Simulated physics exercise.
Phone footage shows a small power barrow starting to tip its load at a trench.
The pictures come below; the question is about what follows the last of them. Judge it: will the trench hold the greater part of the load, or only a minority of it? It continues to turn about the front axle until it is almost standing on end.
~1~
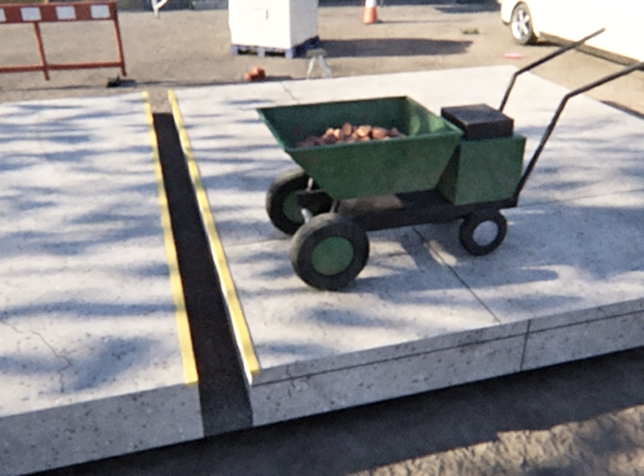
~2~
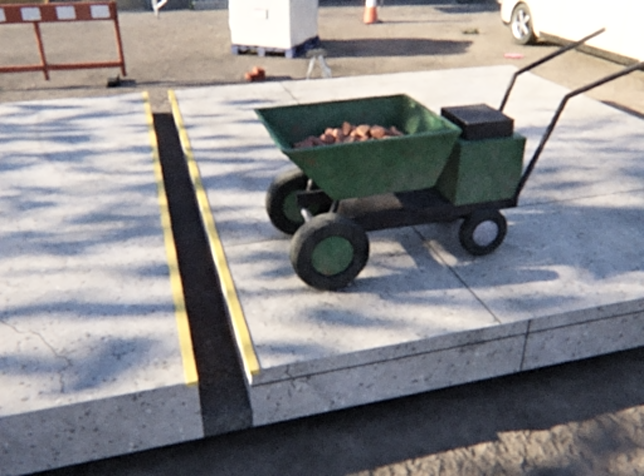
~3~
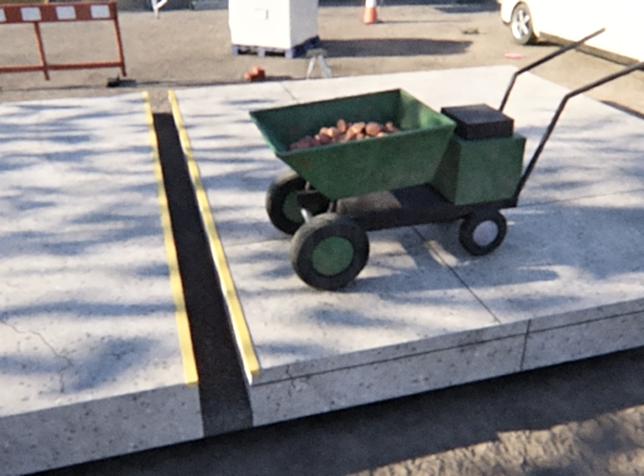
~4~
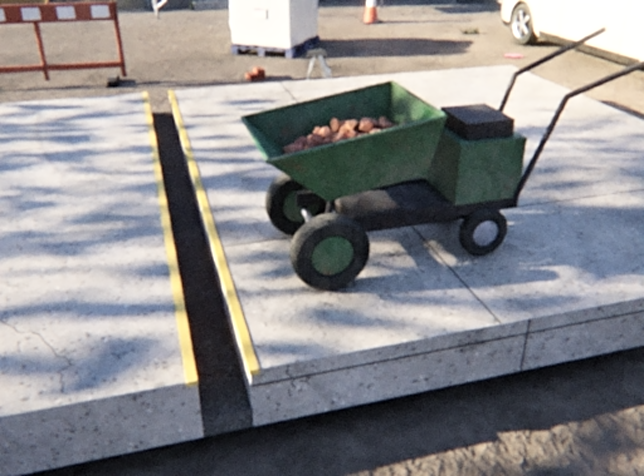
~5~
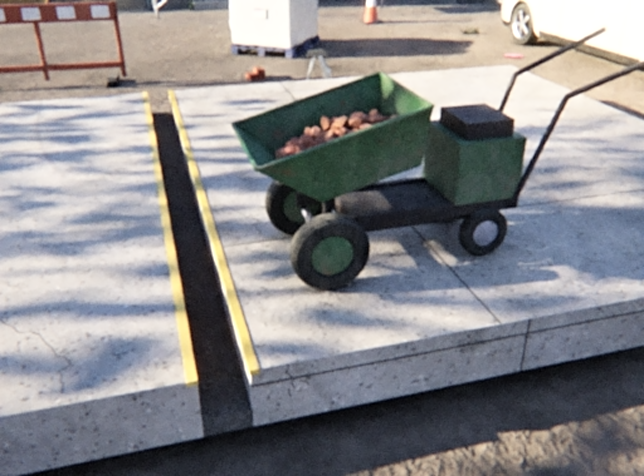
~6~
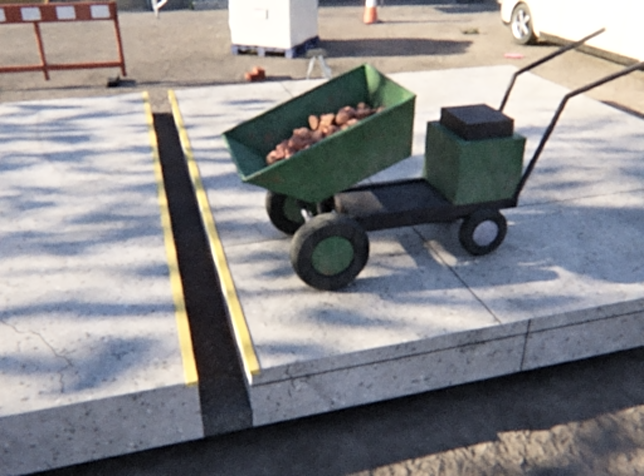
The bulk.
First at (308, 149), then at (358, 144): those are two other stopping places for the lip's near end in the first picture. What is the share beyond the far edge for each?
You'd see close to 10 per cent the first time and close to 0 per cent the next.
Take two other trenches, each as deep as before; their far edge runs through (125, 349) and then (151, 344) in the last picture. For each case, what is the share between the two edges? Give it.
In order: Near 100, then 100 percent.
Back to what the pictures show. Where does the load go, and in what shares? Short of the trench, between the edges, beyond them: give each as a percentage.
Short about 0 %, between about 65 %, beyond about 35 %.
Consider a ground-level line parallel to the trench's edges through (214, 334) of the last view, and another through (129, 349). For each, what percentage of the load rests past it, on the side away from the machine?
That's 70 per cent for the first and 10 per cent for the second.
Just after the last frame, skip tipped steeply; every one in the skip.
A moment on, skip tipped right over; roughly half in the skip; roughly a quarter in or heaped over the trench; roughly a quarter beyond it.
Further on, skip tipped right over; just a few in the skip; roughly two thirds in or heaped over the trench; roughly a third beyond it.
When it is over, skip tipped right over; just a few in the skip; roughly two thirds in or heaped over the trench; roughly a third beyond it.
